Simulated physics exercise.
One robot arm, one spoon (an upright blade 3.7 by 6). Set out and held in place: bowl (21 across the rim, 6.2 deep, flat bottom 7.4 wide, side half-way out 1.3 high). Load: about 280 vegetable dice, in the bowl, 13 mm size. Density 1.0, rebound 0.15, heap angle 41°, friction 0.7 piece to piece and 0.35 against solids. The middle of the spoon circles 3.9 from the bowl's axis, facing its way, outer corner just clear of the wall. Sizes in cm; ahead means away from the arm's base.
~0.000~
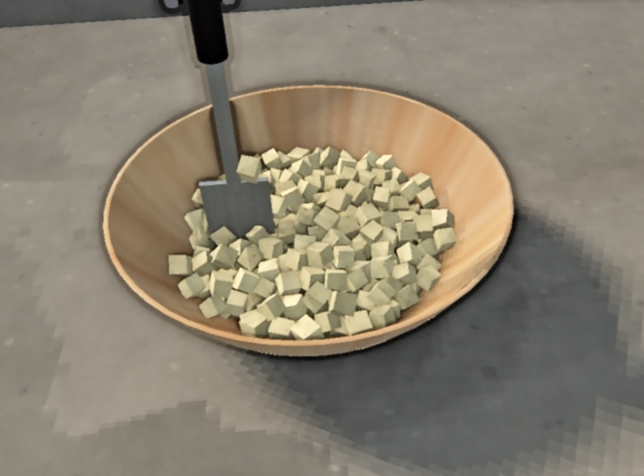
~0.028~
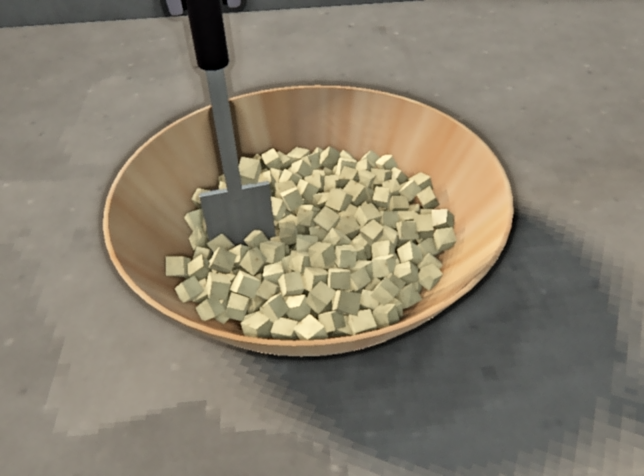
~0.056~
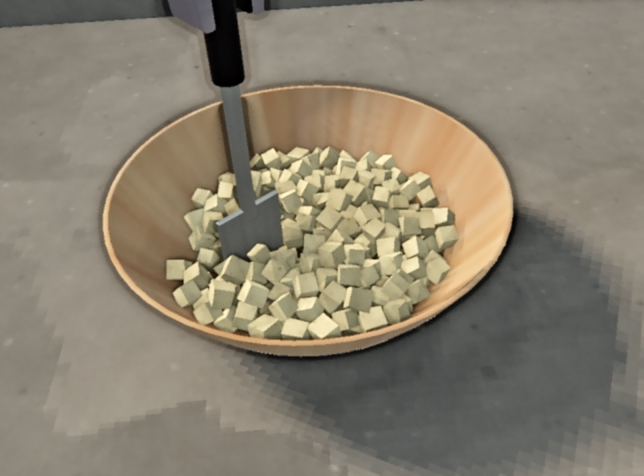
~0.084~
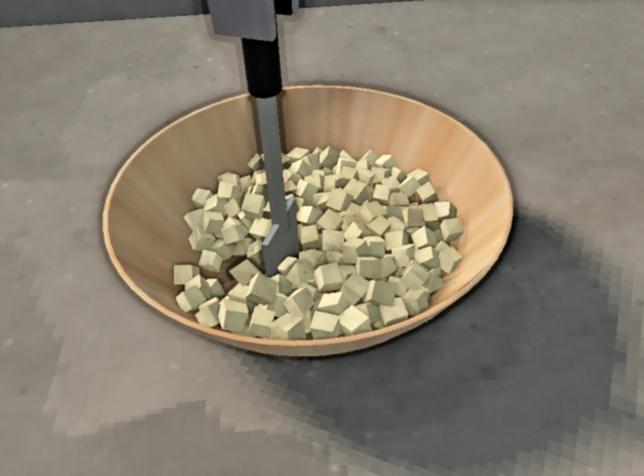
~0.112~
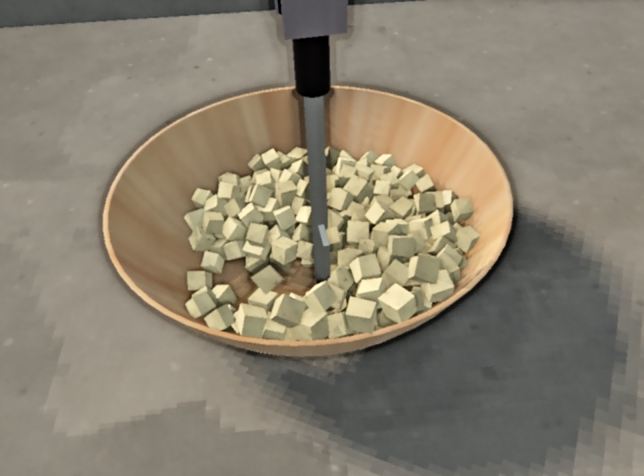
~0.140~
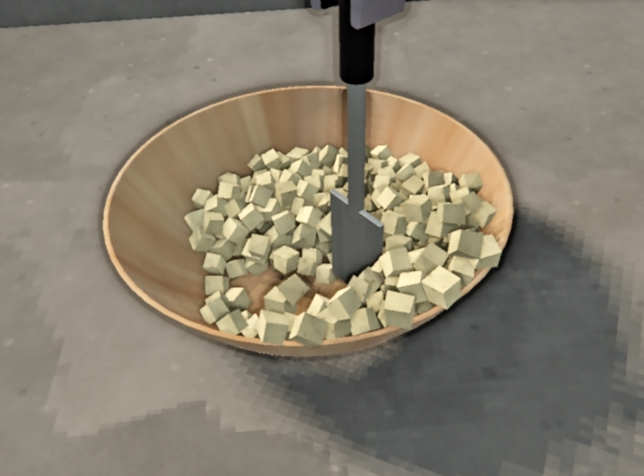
A flat metal spatula held by a robot arm dipped among pale cubes in a wooden bowl, then swept from left to right, turning as it pushed them toward the right side.
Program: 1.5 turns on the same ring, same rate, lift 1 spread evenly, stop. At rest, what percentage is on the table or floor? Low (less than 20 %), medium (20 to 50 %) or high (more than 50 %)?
Answer: Medium; 20 to 50 % of the vegetable dice finish on the table or floor.
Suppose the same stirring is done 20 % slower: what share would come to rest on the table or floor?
It would be near 15 per cent.
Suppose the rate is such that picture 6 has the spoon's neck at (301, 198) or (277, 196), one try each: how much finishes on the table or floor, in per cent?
About 15 and 5 per cent.
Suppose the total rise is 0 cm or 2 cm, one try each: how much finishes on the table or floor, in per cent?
Some 25 and 25 per cent.
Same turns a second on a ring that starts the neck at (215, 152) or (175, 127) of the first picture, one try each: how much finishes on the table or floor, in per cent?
Some 40 and 45 per cent.
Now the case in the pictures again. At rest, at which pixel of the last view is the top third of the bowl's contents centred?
At about (376, 209).
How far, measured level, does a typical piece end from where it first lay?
About 10 cm.
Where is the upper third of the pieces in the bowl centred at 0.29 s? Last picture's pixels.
Around (279, 119).
By 0.29 s, 283° round, highest piece 9 above the table; 238 in the bowl, 9 on the table or floor, 32 in flight or on the tool.
By 0.44 s, 80° round, highest piece 8 above the table; 212 in the bowl, 55 on the table or floor, 12 in flight or on the tool.
By 0.72 s, 180° round, highest piece 7 above the table; 199 in the bowl, 80 on the table or floor.
By 1.42 s, 180° round, highest piece 7 above the table; 199 in the bowl, 80 on the table or floor.
Final count, 199 in the bowl, 80 on the table or floor. That is 29 % on the table or floor.
